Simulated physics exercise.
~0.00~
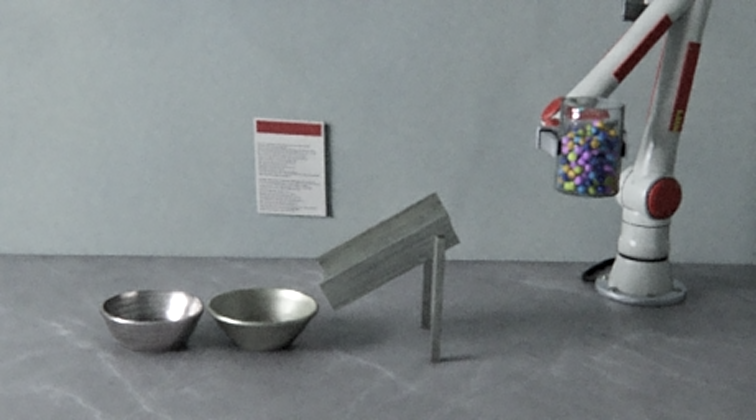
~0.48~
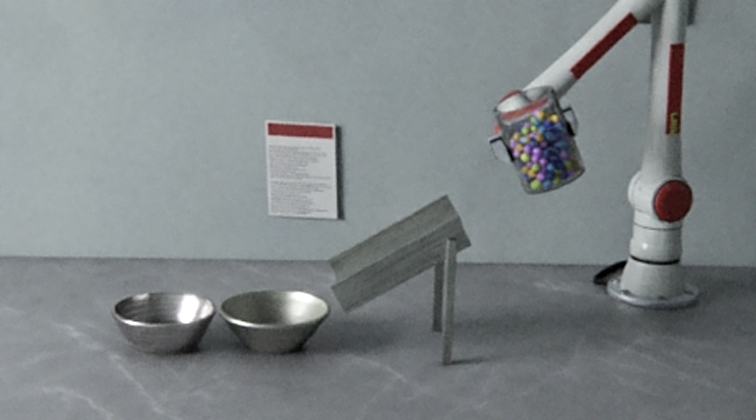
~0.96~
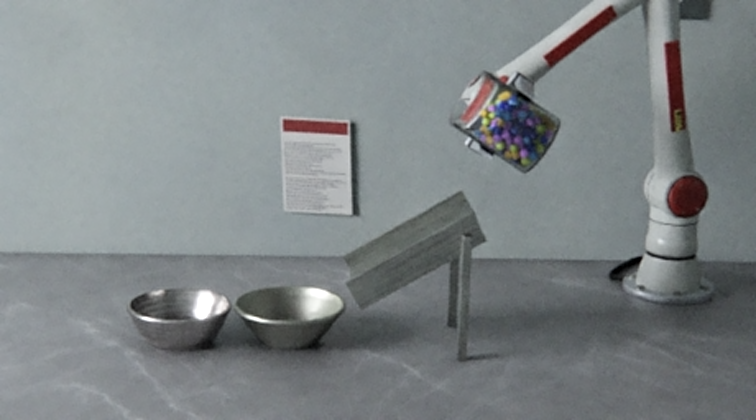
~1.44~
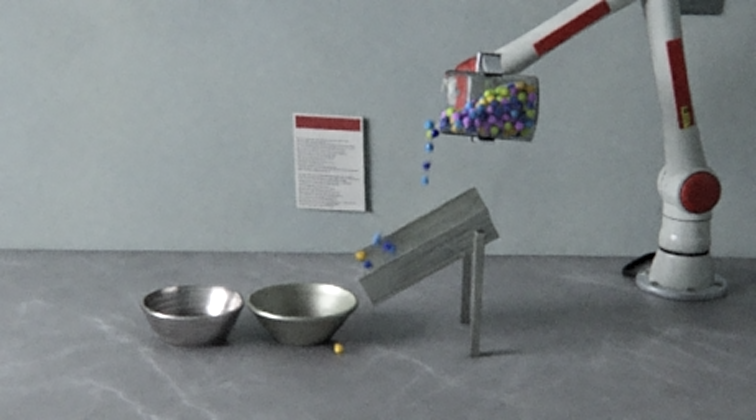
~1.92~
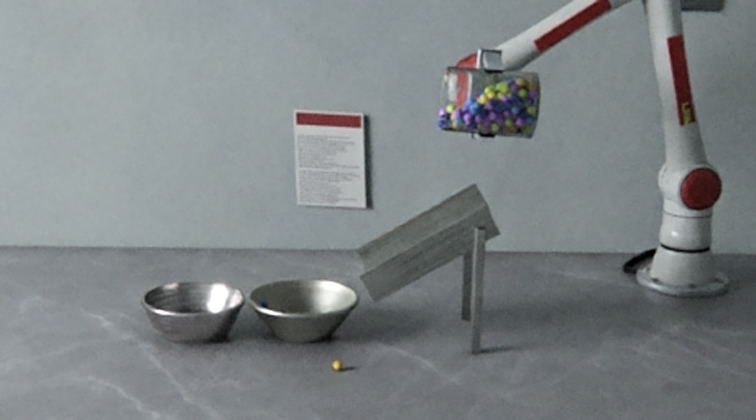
A white and red robot arm holds a clear beaker full of colourful round sweets, to the right of a sloping grey chute and two metal bowls. The arm carries the beaker left, tipping it steadily toward the chute until it lies on its side above it. A few sweets spill from the mouth, drop onto the chute and slide toward the nearer bowl, while a yellow one lands on the table. The flow then stops, and the arm holds the beaker still on its side, most of the sweets inside and the yellow one resting in front of the bowls.
